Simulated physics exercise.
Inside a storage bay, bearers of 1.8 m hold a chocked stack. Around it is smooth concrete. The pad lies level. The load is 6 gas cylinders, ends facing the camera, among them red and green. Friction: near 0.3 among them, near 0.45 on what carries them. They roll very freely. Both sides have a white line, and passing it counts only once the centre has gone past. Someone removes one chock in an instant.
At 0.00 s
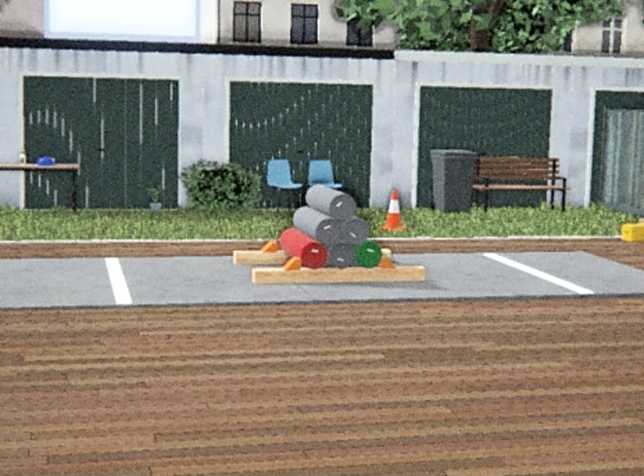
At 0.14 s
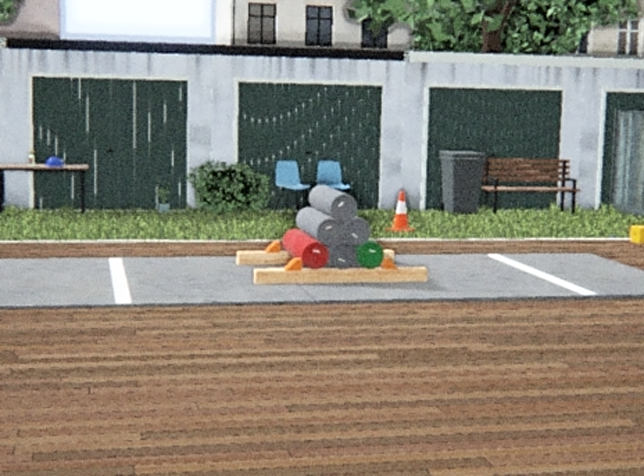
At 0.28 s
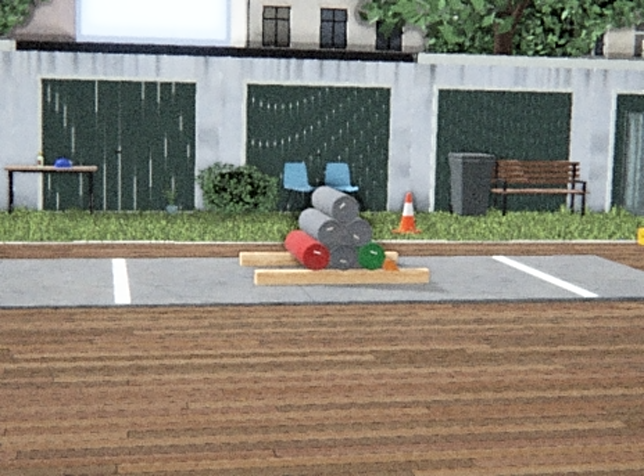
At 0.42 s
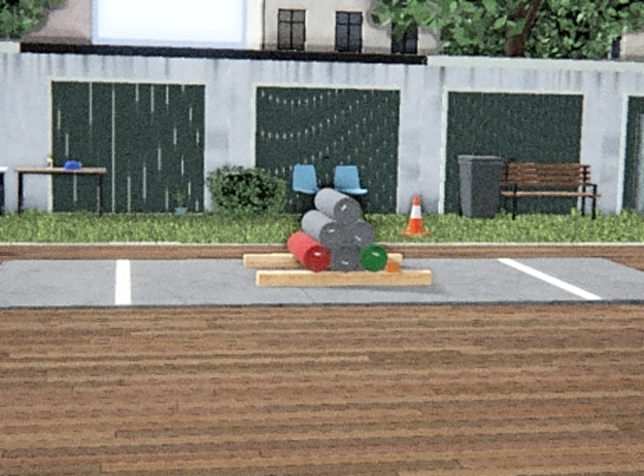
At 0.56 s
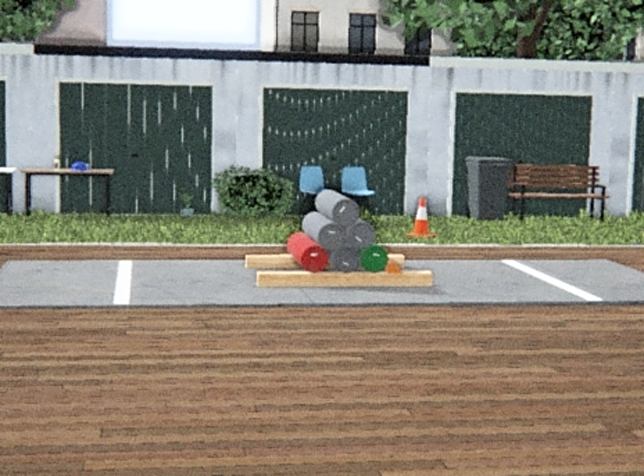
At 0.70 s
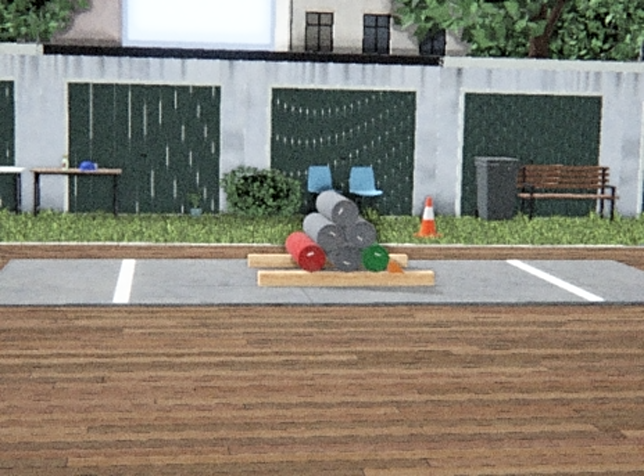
Walled yard, left orange chock vanishing from beside stacked grey, red and green cylinders, the pile staying still as the view drifts.
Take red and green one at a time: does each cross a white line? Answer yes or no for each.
Red: Yes, green: No.
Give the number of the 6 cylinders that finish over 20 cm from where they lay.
Counted: 3.
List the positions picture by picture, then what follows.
The first frame shows red (314, 256), green (369, 255); both chocks in; lines at (120, 287) and (551, 278); the pad is level; 3 of the 6 form the bottom row.
The second frame shows red (316, 256), green (371, 256).
The third frame shows red (317, 257), green (372, 257); left chock gone.
The fourth frame shows red (317, 259), green (375, 259).
The fifth frame shows red (315, 259), green (375, 259).
The sixth frame shows red (312, 259), green (376, 259); lines at (124, 286) and (566, 285).
By 1.5 s, red is on the bearers, 5 cm from the bearers' left end, rolling left; green is on the bearers, 60 cm from the bearers' right end; 0 of 6 have crossed.
By 2.5 s, red is off the bearers, 65 cm short of the left line, rolling left; as before, green; 0 of 6 have crossed.
By 3.6 s, red is past the left line; as before, green; 1 of 6 has crossed.
Finally (5.6 s), red is past the left line; green is on the bearers, 60 cm from the bearers' right end; 1 of 6 has crossed.
